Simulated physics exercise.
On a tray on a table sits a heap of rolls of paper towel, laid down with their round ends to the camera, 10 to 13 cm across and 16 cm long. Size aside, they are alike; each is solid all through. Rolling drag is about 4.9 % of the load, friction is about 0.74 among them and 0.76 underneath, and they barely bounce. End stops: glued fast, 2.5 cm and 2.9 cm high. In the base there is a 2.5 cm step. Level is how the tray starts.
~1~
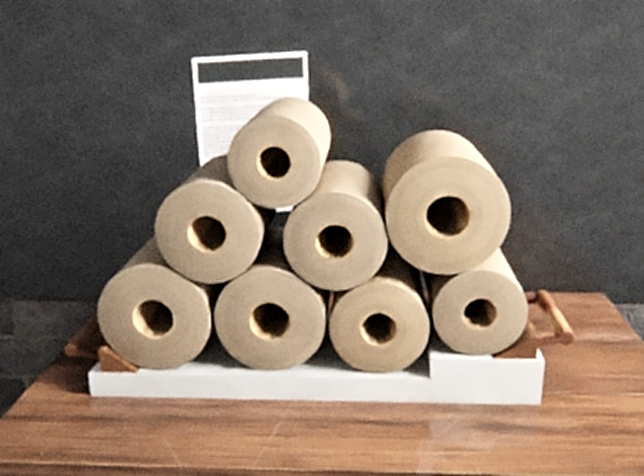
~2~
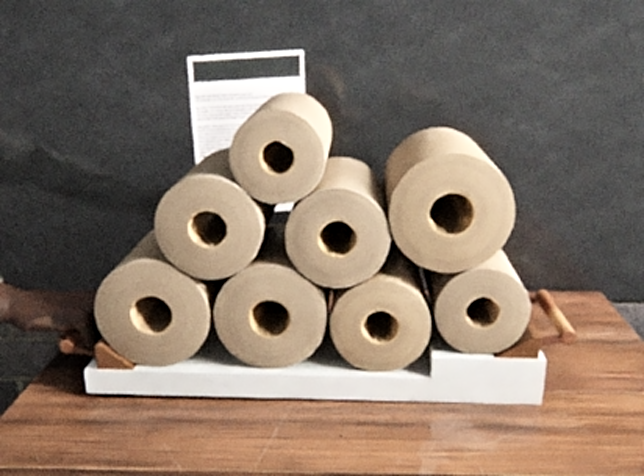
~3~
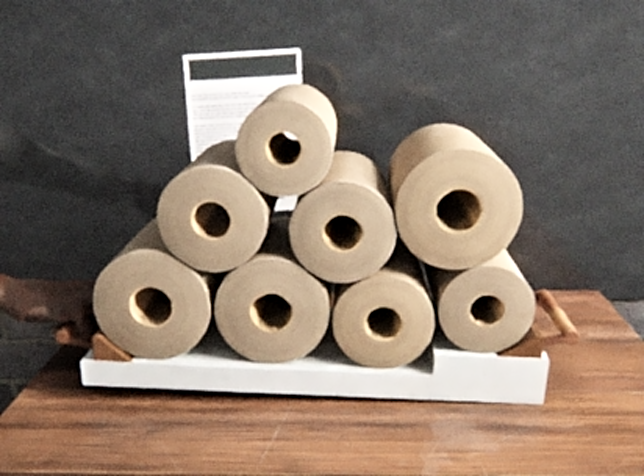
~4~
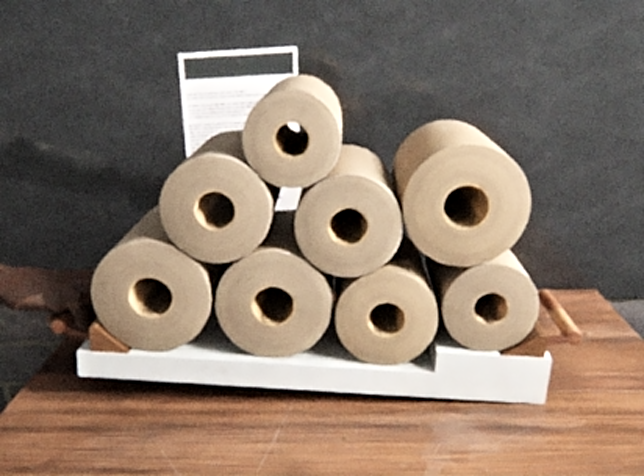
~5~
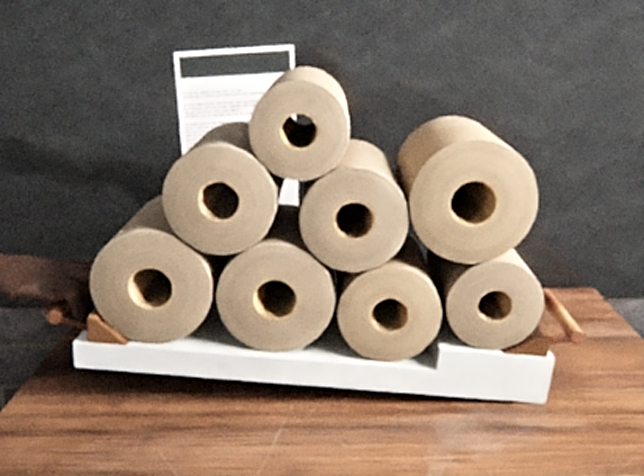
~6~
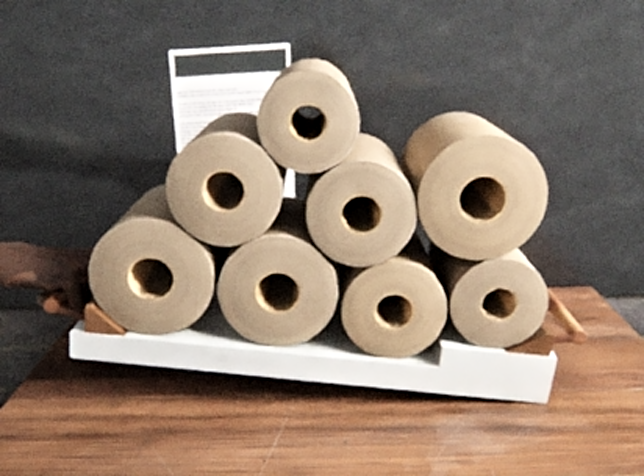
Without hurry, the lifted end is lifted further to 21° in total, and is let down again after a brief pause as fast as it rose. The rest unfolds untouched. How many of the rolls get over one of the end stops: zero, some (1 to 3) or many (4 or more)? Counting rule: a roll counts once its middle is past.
Category some, count 1.
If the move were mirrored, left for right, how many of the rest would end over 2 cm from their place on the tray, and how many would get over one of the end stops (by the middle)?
Counts: 0, then 0.
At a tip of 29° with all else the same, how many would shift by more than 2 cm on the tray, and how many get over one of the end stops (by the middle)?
Counts: 5 then 5.
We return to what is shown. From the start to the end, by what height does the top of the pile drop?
Around 0 centimetres.
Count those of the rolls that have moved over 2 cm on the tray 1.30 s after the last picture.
At that moment the count is 1.
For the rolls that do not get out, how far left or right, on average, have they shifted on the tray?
To the right, roughly 0 cm.
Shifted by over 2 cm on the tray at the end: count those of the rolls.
Altogether that makes 1.
Then, 1.30 s after the last picture, left end up 21°; 1 now displaced over 2 cm; 1 over the right wedge; the one last seen at (483, 200) 9 cm right (moves measured on the tray).
Then, 2.45 s after the last picture, left end up 11°; 1 now displaced over 2 cm; 1 over the right wedge; the one last seen at (483, 200) fallen off to the right.
Then, 3.26 s after the last picture, tray level; 1 now displaced over 2 cm; 1 over the right wedge; the one last seen at (483, 200) fallen off to the right.
At rest 3.6 s after the last picture, 1 moved over 2 cm; 1 over the right wedge; the one last seen at (483, 200) fallen off to the right; top of the pile 29 cm high, from 29 cm.
